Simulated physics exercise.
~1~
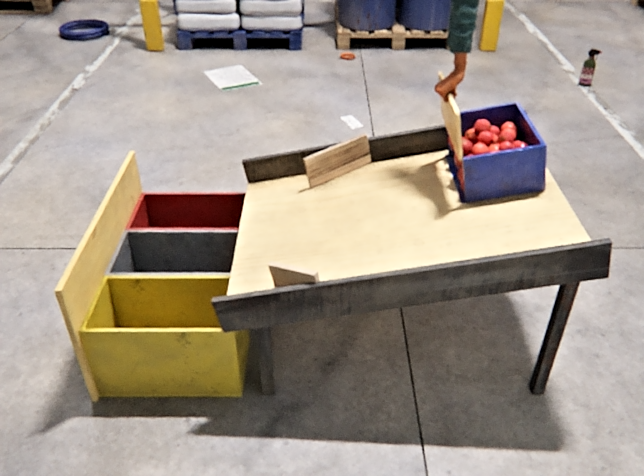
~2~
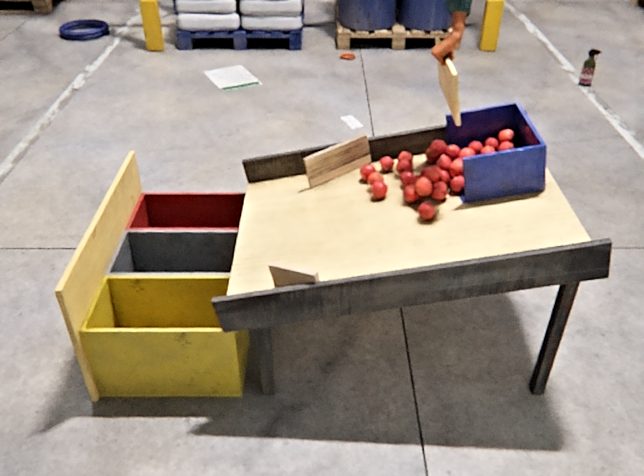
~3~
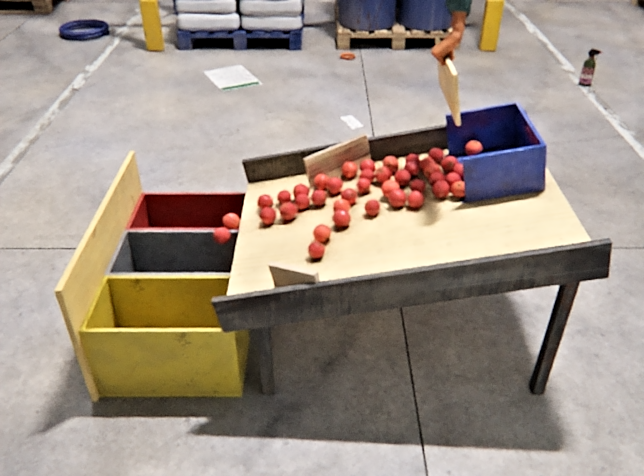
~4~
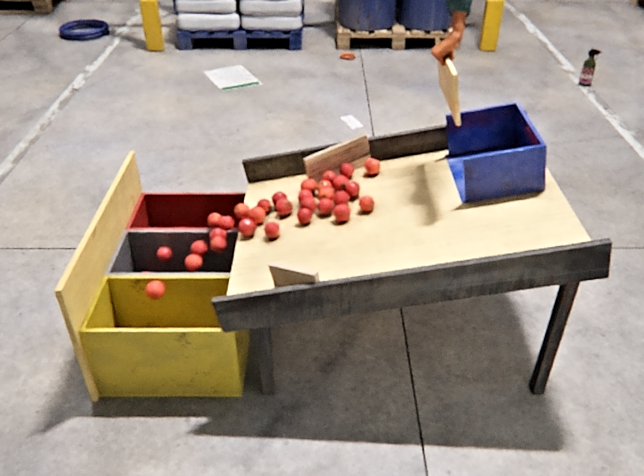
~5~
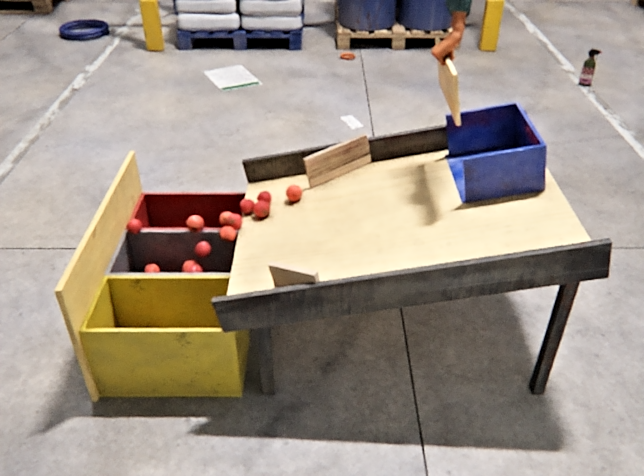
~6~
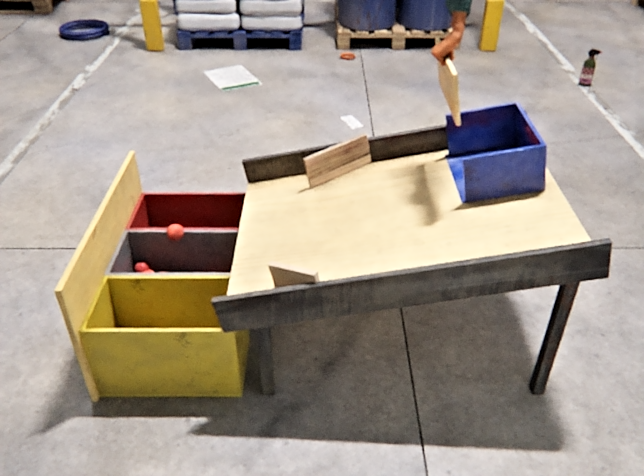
Red tomatoes spill from the blue pen, roll down the slope and mostly enter the grey tote.
